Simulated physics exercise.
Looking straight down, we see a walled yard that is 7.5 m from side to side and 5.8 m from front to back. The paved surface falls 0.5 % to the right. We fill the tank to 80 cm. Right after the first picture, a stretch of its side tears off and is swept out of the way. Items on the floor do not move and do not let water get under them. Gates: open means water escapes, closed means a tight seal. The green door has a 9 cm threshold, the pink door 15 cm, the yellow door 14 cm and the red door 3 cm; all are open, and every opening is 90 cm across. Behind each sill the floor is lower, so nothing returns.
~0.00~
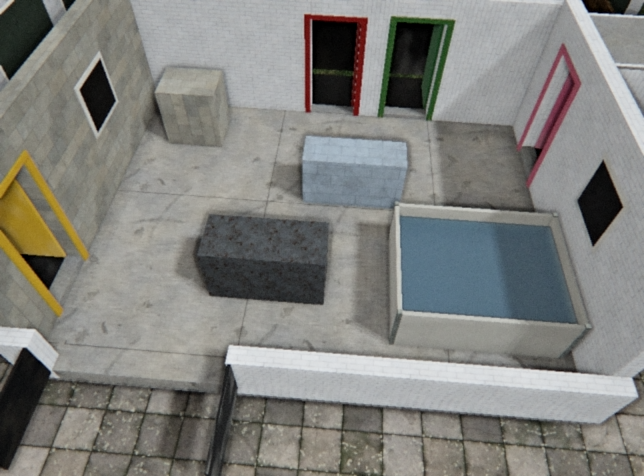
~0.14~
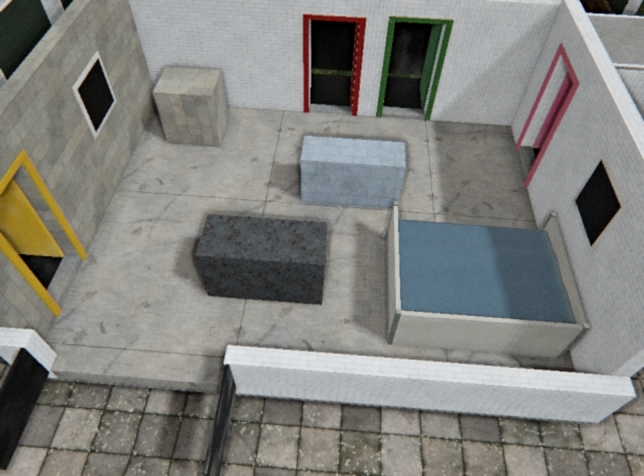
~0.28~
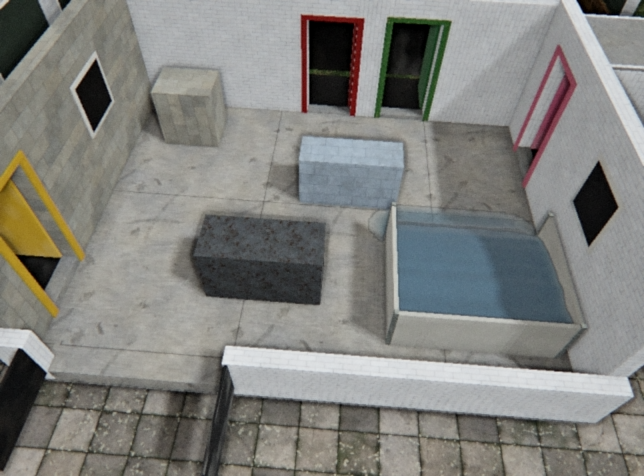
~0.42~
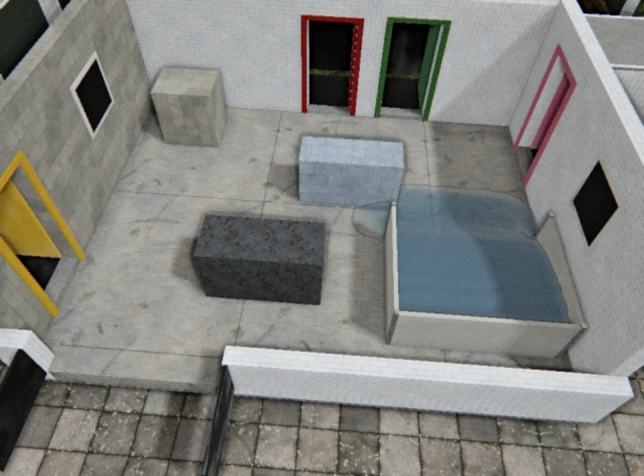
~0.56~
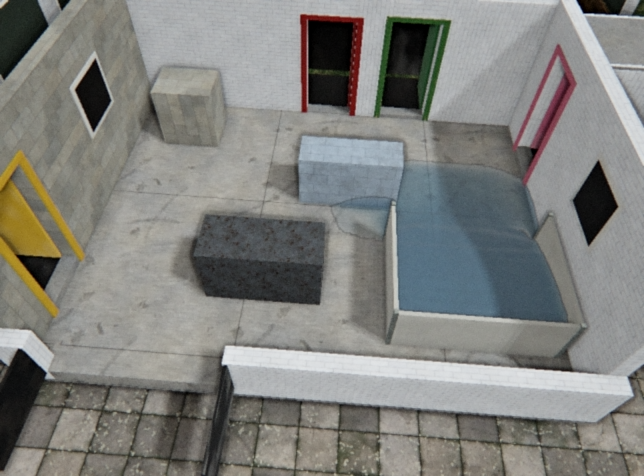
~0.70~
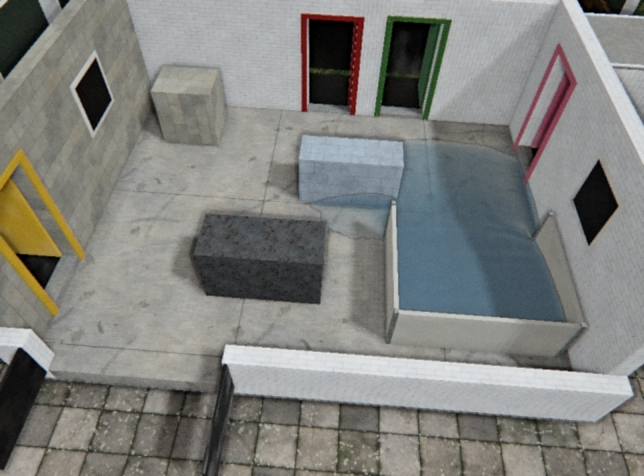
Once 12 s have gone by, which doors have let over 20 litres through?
Taking each door: The green door has let over 20 litres through; the pink door has let over 20 litres through; the yellow door has not let over 20 litres through; the red door has let over 20 litres through.
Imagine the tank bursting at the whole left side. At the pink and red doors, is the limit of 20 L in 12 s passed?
The pink door comes out less than that and the red door more than that.
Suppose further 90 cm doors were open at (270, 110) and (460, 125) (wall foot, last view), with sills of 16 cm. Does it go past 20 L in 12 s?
Per doorway, in order: Insufficient / sufficient.
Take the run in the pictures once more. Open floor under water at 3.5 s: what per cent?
Some 60 per cent of it.
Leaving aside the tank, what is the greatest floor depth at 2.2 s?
Max around 54 cm.
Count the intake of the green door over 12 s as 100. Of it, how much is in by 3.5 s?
I'd say close to 90 percent.
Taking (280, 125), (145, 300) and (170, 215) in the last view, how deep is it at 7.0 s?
Depths in turn: Roughly 7, 6 and 8 centimetres.
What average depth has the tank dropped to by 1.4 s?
It averages close to 34 centimetres.
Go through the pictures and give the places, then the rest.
In the first picture, the tank at (482, 263) is whole and still, 80 cm deep.
In the second picture, the front is at (387, 232), 1.2 m from the gap on the tank's far side; 0.4 m2 of floor is under water; 80 cm left at the back of the tank.
In the third picture, water pours out on the tank's far side and has run 1.5 m, to (375, 219); typically 13 cm deep outside, 79 cm at the tank's back.
In the fourth picture, water pours out on the tank's far side and has run 1.8 m, to (362, 207); typically 14 cm deep outside, 71 cm at the tank's back.
In the fifth picture, water pours out on the tank's far side and has run 2.2 m, to (334, 205); typically 12 cm deep outside, 68 cm at the tank's back.
In the sixth picture, the front is at a hidden place, 2.7 m from the gap on the tank's far side; 6.8 m2 of floor is under water; 66 cm left at the back of the tank.
After 1.4 s water covers 30 % of the floor and is deepest (57 cm) near (497, 131); green door 24 cm at the sill, 63 L in, pink door 18 cm at the sill, 0 L in, yellow door not reached, red door not reached.
After 2.2 s water covers 45 % of the floor and is deepest (54 cm) near (504, 126); green door 36 cm at the sill, 230 L in, pink door 27 cm at the sill, 5 L in, yellow door not reached, red door 8 cm at the sill, 1 L in.
After 3.5 s water covers 60 % of the floor and is deepest (26 cm) near (513, 201); green door 20 cm at the sill, 387 L in, pink door 27 cm at the sill, 108 L in, yellow door 7 cm at the sill, 0 L in, red door 11 cm at the sill, 31 L in.
After 7.0 s water covers 85 % of the floor and is deepest (14 cm) near (129, 159); green door 8 cm at the sill, 433 L in, pink door 9 cm at the sill, 137 L in, yellow door 8 cm at the sill, 0 L in, red door 5 cm at the sill, 80 L in.
After 12.0 s water covers 100 % of the floor and is deepest (11 cm) near (478, 124); green door 8 cm at the sill, 434 L in, pink door 7 cm at the sill, 137 L in, yellow door 6 cm at the sill, 0 L in, red door 6 cm at the sill, 105 L in.
